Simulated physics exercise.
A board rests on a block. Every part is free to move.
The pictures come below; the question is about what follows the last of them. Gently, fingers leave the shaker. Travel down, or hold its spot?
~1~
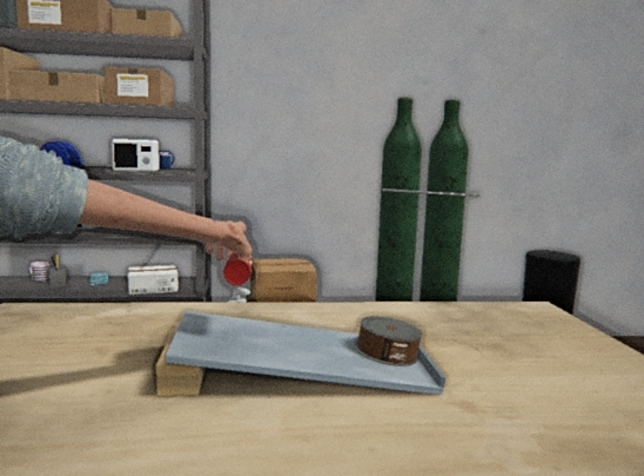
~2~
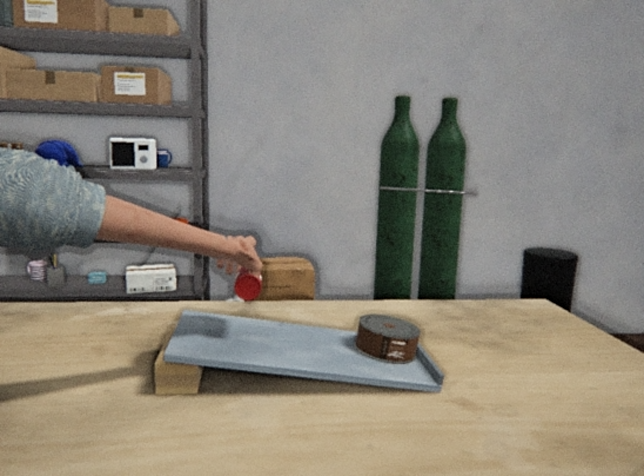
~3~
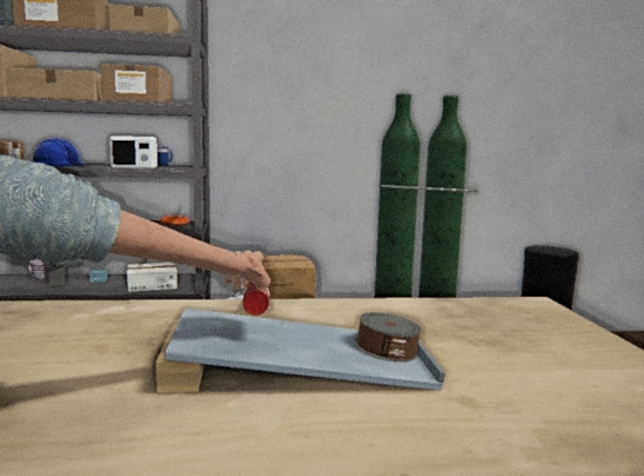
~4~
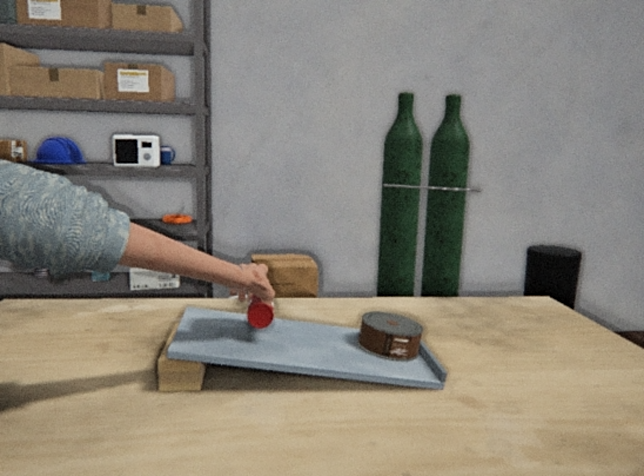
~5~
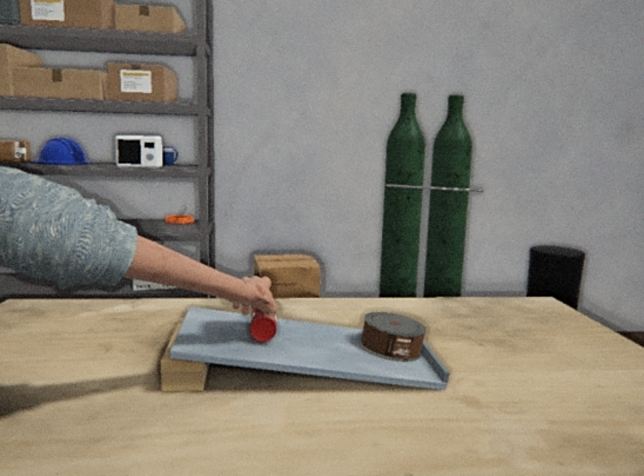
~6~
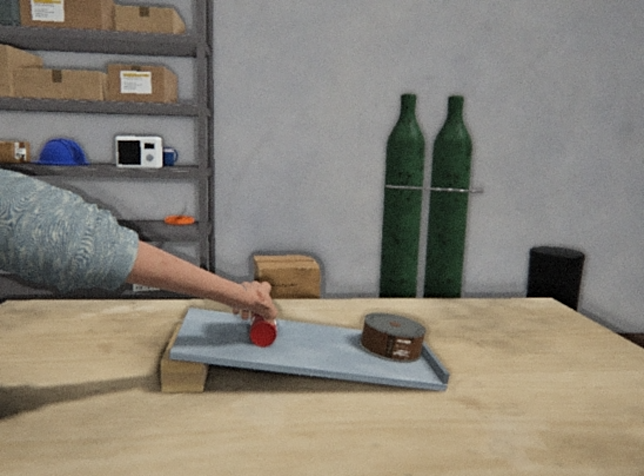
It travels down.
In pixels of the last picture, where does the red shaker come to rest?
Roughly (356, 338).
Then, 0.40 s after the last picture, red shaker rolled about its own width near (286, 328).
Then, 0.60 s after the last picture, red shaker rolled well along near (319, 333).
Then, 0.70 s after the last picture, red shaker rolled well along near (341, 335).
Then, 1.10 s after the last picture, red shaker rolled well along near (356, 338).
At rest, moved from the start, red shaker; brown tub in place. Seen from the same camera at the end, red shaker near (356, 338). The red shaker runs down the board.
